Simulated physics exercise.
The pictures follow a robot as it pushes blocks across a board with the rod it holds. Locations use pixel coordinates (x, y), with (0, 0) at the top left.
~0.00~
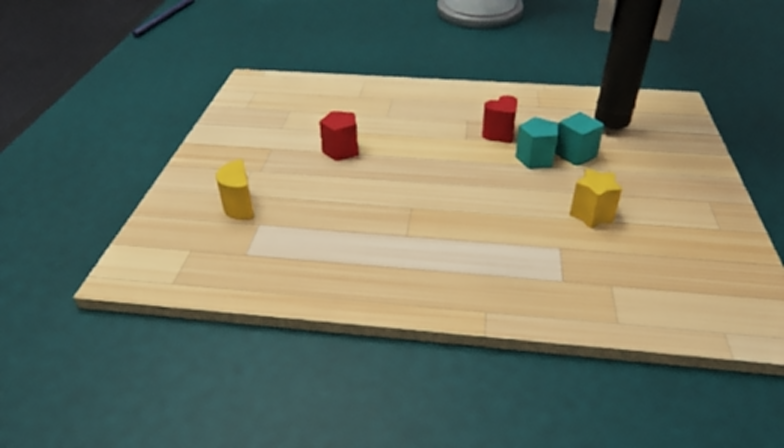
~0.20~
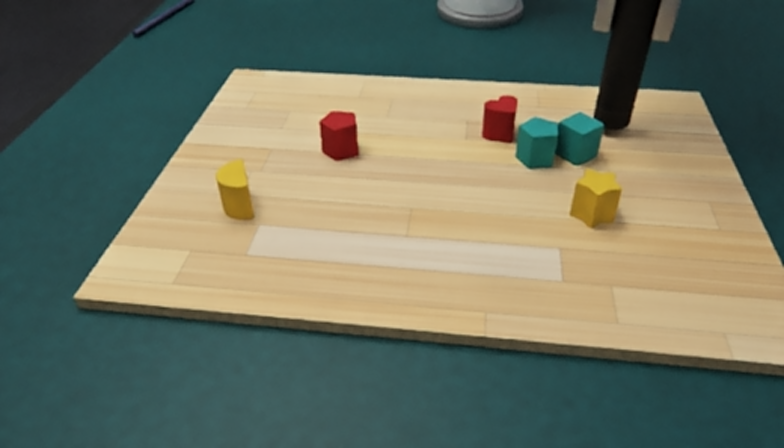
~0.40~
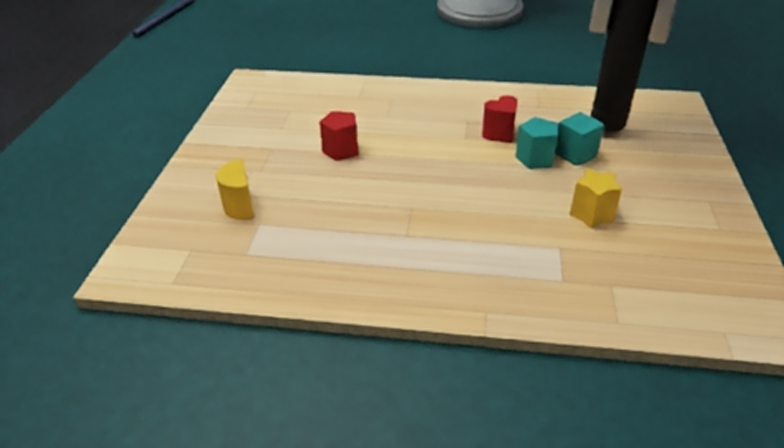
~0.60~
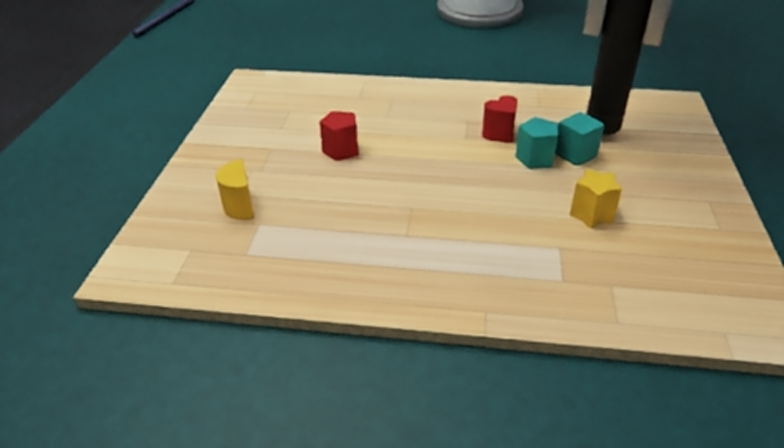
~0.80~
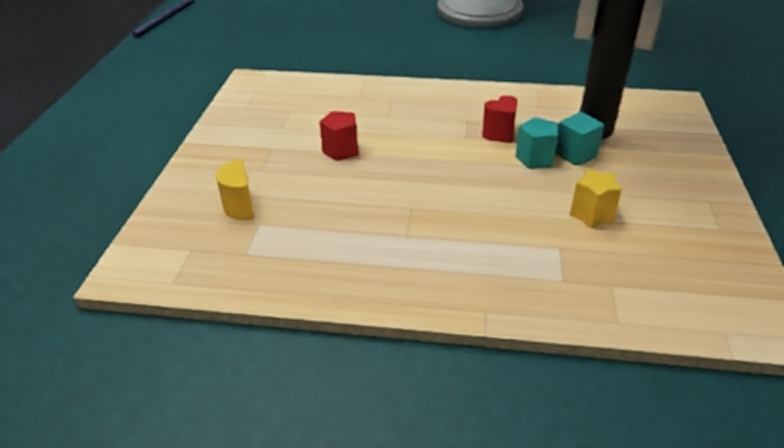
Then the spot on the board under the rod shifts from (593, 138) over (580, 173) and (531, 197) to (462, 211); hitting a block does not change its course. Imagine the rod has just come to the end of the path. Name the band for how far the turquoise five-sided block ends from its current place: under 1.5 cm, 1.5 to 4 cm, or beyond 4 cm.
The turquoise five-sided block ends up very close, under 1.5 cm away.
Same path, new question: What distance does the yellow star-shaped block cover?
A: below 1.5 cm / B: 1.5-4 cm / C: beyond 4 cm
A: Below 1.5 cm.
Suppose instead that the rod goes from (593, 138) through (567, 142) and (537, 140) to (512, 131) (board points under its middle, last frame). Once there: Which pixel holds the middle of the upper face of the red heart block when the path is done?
Expect it around (483, 100).
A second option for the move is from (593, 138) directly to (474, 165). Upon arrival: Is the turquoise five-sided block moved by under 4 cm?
Final answer: No.
The first path, step by step. One third of the way, rod (581, 166); turquoise five-sided block (536, 127); turquoise square (563, 155).
Two thirds of the way, rod (532, 190); turquoise five-sided block (536, 127); turquoise square (519, 184), turned 30° anticlockwise.
At the end, rod (463, 204); turquoise five-sided block (536, 127); turquoise square (502, 198), turned 65° anticlockwise; yellow star-shaped block not moved.
